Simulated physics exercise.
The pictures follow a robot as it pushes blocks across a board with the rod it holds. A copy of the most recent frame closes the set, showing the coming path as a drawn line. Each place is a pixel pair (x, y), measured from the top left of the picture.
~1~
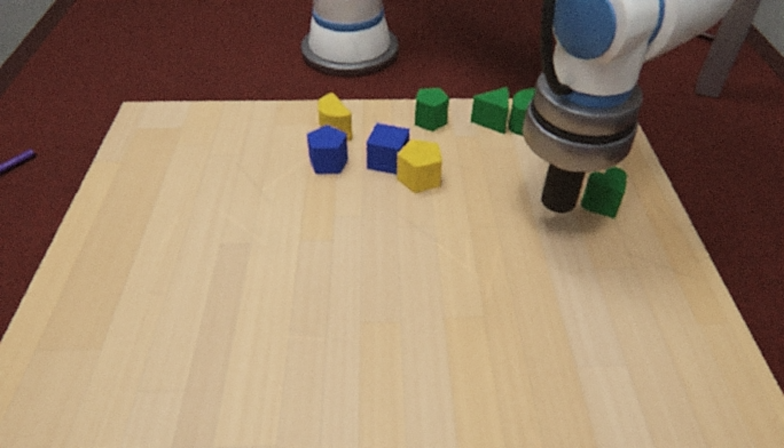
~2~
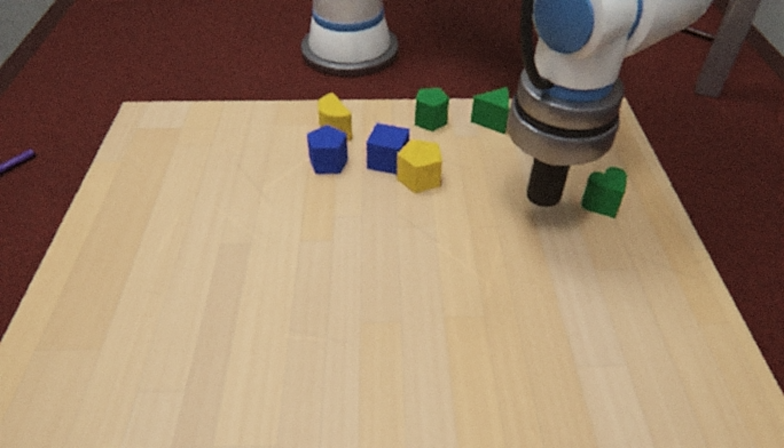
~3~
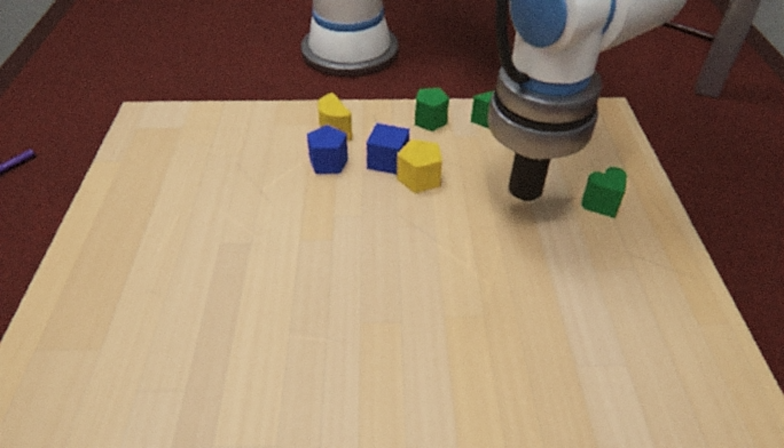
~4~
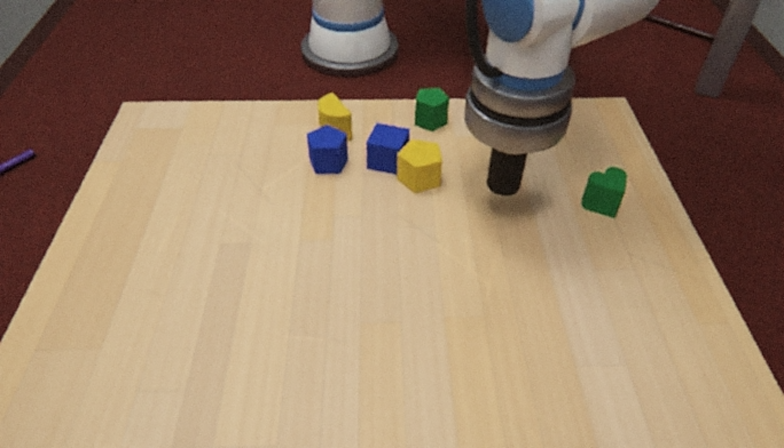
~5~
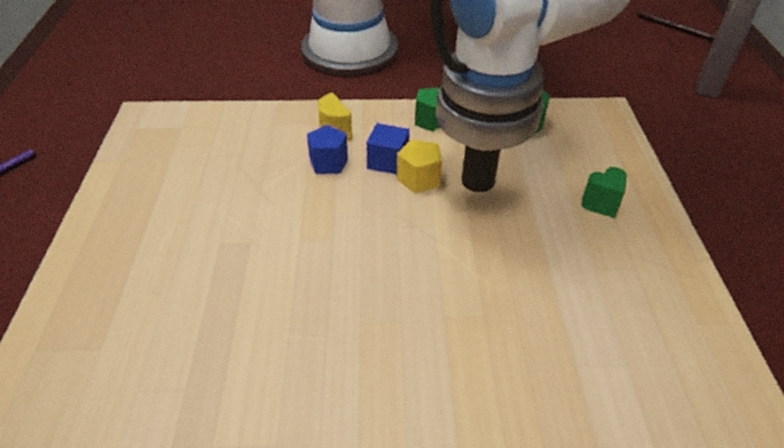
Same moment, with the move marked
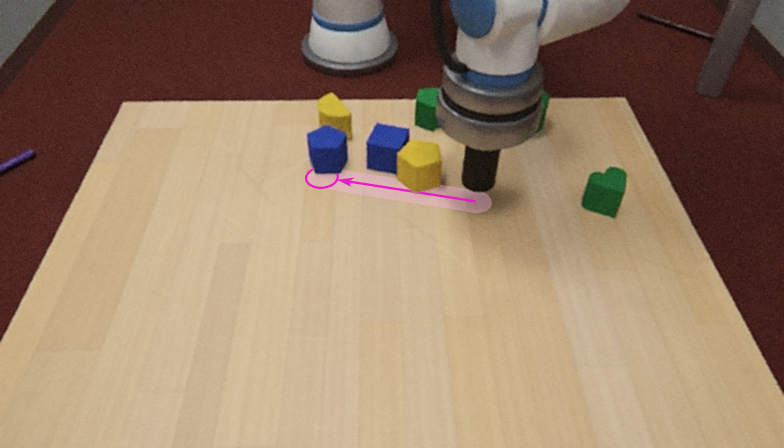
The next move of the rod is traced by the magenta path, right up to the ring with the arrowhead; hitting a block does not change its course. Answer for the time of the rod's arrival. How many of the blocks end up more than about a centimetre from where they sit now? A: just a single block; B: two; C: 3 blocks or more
I'll go with C - 3 blocks or more.
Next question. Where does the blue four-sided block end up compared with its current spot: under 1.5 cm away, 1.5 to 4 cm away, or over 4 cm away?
The answer will be the middling band, 1.5 to 4 cm.
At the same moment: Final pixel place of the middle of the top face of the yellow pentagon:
The middle of its upper face should be somewhere near (393, 138).
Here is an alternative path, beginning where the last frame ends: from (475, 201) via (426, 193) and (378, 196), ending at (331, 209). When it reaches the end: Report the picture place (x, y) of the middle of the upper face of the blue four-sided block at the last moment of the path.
By then it is at (374, 128).
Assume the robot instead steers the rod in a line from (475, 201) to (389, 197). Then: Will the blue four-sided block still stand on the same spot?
Answer: No.
The drawn path runs from (475, 201) directly to (322, 177).
On the path given first. One third of the way, rod at (422, 173); blue four-sided block at (379, 131), turned 10° clockwise; yellow pentagon at (409, 145).
Two thirds of the way, rod at (371, 166); blue four-sided block at (368, 121), turned 35° clockwise; yellow pentagon at (393, 138), turned 25° clockwise.
At the end, rod at (320, 158); blue pentagon at (313, 130), turned 40° clockwise; yellow half-round block not moved; blue four-sided block at (368, 121), turned 35° clockwise; yellow pentagon at (393, 138), turned 25° clockwise.
